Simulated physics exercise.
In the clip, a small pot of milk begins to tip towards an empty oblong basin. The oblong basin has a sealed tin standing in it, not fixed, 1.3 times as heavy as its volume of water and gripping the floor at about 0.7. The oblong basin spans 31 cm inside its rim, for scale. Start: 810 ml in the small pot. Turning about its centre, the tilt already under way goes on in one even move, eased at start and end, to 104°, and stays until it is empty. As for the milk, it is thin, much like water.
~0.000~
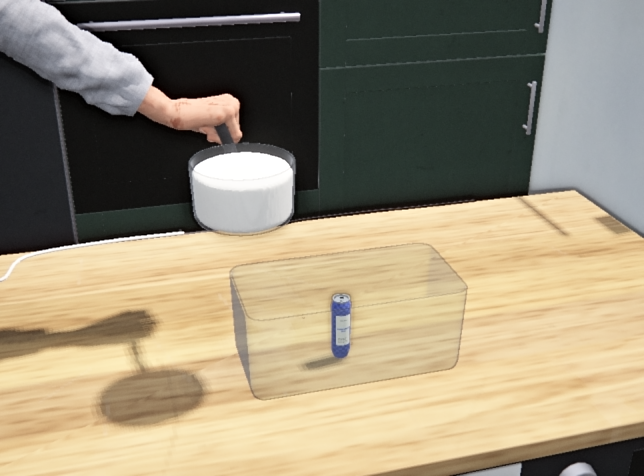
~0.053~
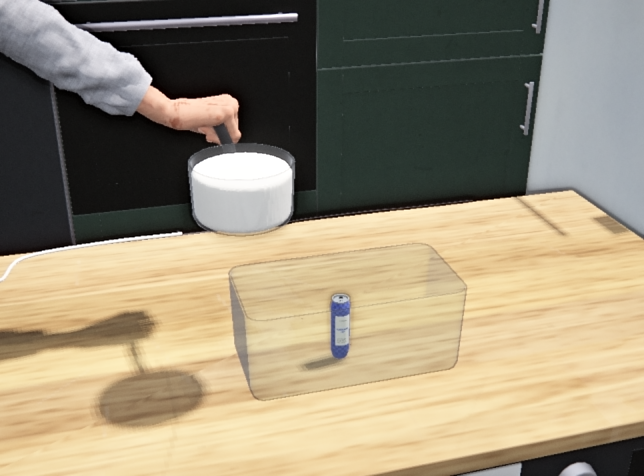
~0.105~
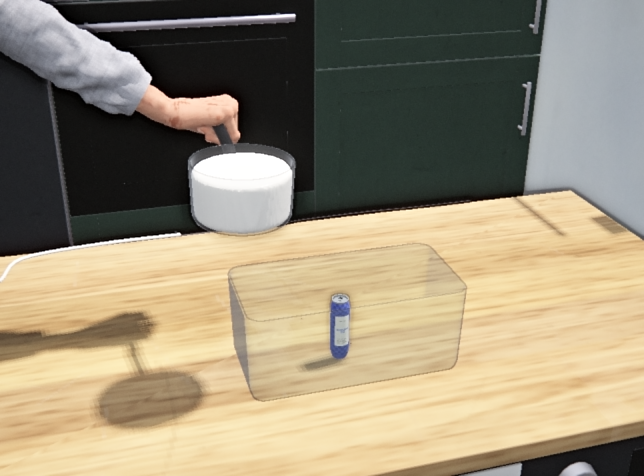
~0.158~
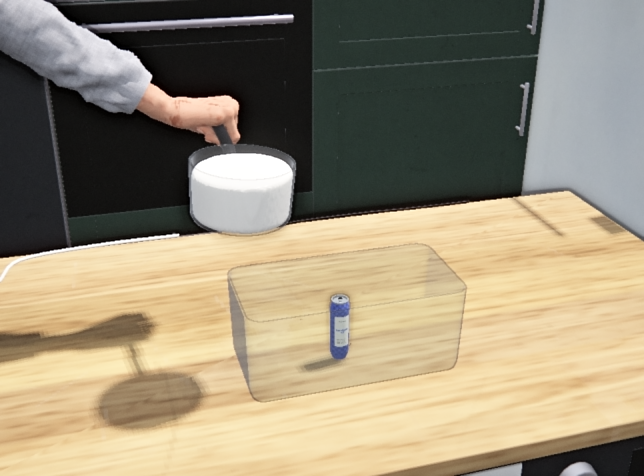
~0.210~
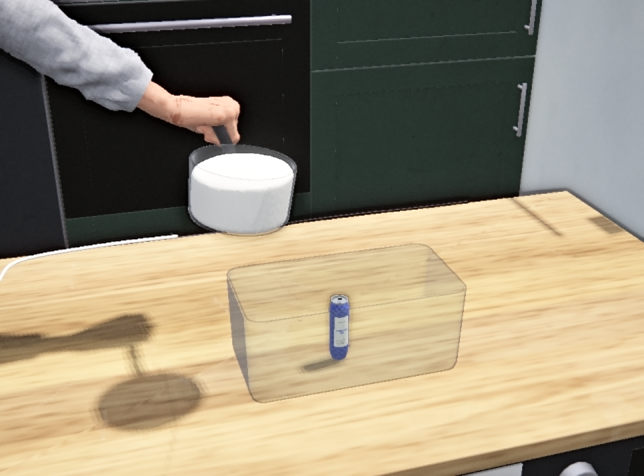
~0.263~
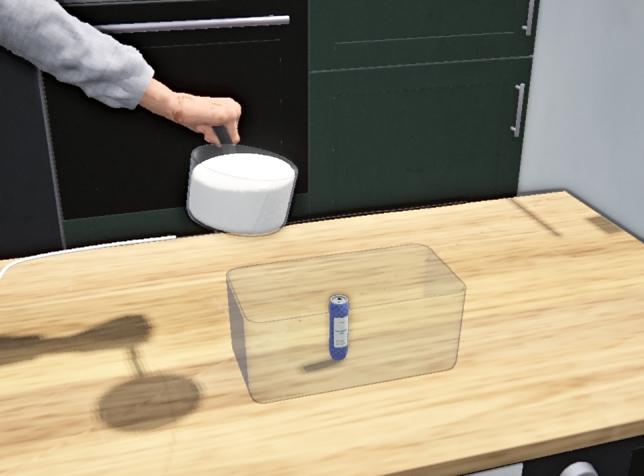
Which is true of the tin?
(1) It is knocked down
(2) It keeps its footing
(2) It keeps its footing.
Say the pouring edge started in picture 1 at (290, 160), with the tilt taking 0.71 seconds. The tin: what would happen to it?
Then the tin comes down.
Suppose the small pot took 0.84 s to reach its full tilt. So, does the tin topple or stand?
In that case the tin overturns.
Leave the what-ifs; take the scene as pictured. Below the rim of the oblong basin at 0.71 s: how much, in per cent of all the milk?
I reckon close to 12 percent of it.
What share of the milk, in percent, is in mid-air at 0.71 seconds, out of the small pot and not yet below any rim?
Near 28 per cent at that moment.
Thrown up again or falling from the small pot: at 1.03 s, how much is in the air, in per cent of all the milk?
Close to 12 %.
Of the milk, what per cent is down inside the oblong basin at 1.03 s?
76 per cent, give or take a little.
Then, 0.71 s in, the tilt is 63° and 61 per cent is still to pour; the tin stands where it began.
Then, 1.03 s in, the tilt is 97° and 13 per cent is still to pour; the tin stands where it began.
Then, 1.37 s in, the tilt is 104° and 1 per cent is still to pour; the tin stands where it began.
Then, 1.74 s in, the tilt is 104° and 0 per cent is still to pour; the tin stands where it began.
Finally, the tin stands where it began.
